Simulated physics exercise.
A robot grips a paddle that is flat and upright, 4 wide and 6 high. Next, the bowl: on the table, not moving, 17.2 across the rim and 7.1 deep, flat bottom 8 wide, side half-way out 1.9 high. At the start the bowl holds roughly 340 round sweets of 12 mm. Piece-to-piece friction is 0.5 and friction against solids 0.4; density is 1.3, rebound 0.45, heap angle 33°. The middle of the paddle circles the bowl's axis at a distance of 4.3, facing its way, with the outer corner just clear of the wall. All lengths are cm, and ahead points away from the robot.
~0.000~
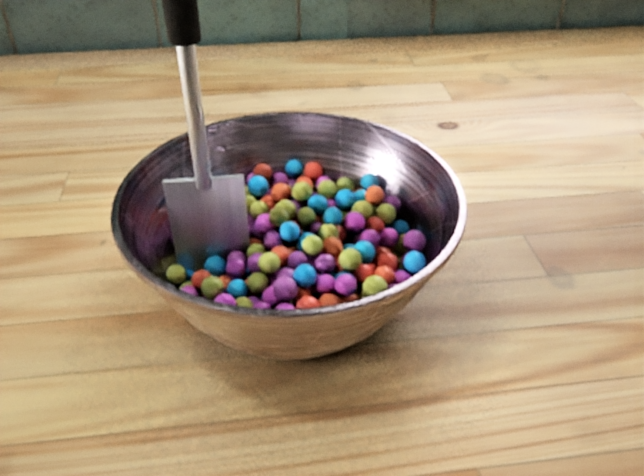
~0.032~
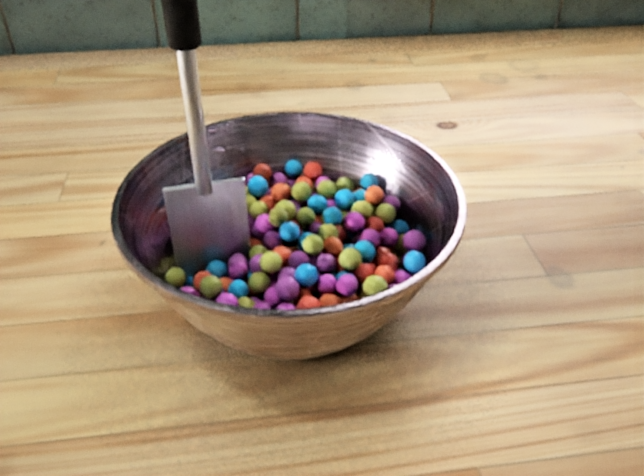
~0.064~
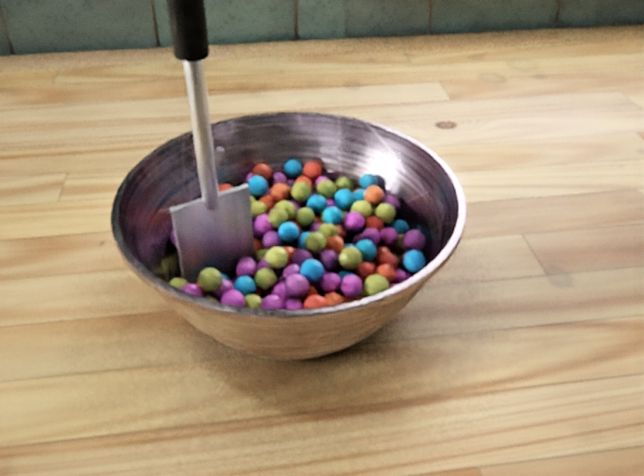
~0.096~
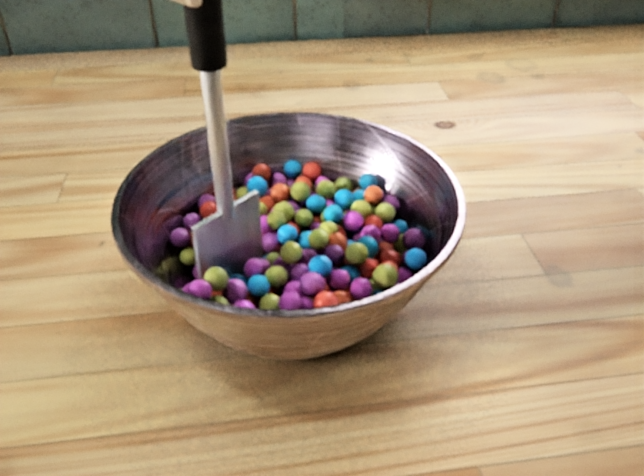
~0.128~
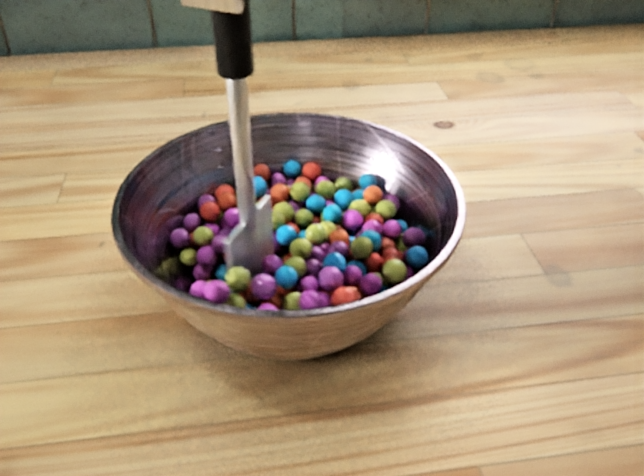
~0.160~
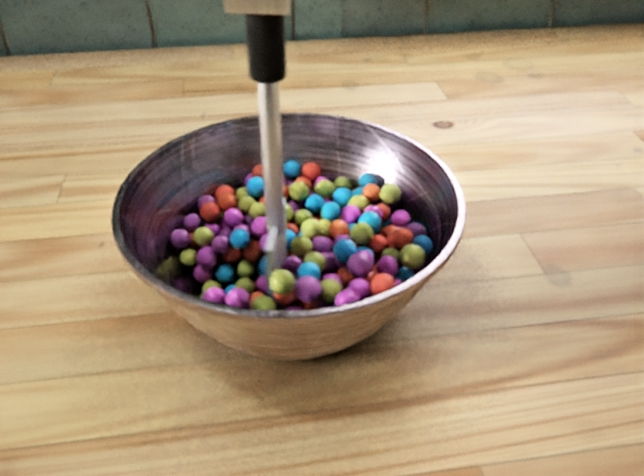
We see a metal bowl of small colourful balls on a wooden table as a flat paddle, still at first, sweeps from the left through the near side toward the middle, turning edge-on and pushing balls aside.
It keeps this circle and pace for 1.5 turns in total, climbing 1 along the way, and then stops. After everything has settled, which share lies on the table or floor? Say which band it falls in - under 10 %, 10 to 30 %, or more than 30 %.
It falls between 10 and 30 %.
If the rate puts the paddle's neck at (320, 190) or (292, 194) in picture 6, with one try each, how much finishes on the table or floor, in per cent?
First try: About 25 %; second try: About 20 %.
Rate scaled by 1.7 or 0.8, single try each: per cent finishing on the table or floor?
Estimates in order: Near 35 % and near 10 %.
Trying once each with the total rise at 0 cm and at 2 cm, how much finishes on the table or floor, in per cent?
Estimates: 20 % and 15 %.
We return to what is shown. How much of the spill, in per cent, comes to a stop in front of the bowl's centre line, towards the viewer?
Close to 40 percent, I reckon.
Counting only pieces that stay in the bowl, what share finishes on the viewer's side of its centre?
I'd put it near 40 per cent.
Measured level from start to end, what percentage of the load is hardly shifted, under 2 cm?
Around 10 in a hundred, roughly.
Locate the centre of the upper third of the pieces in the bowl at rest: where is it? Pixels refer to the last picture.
It is centred around (347, 205).
After 0.50 s, 257° round, highest piece 10 above the table; 311 in the bowl, 16 on the table or floor, 13 in flight or on the tool.
After 0.83 s, 78° round, highest piece 9 above the table; 289 in the bowl, 46 on the table or floor, 5 in flight or on the tool.
After 1.20 s, 180° round, highest piece 7 above the table; 277 in the bowl, 63 on the table or floor.
After 1.90 s, 180° round, highest piece 7 above the table; 277 in the bowl, 63 on the table or floor.
At rest, 277 in the bowl, 63 on the table or floor. That is 19 % on the table or floor.
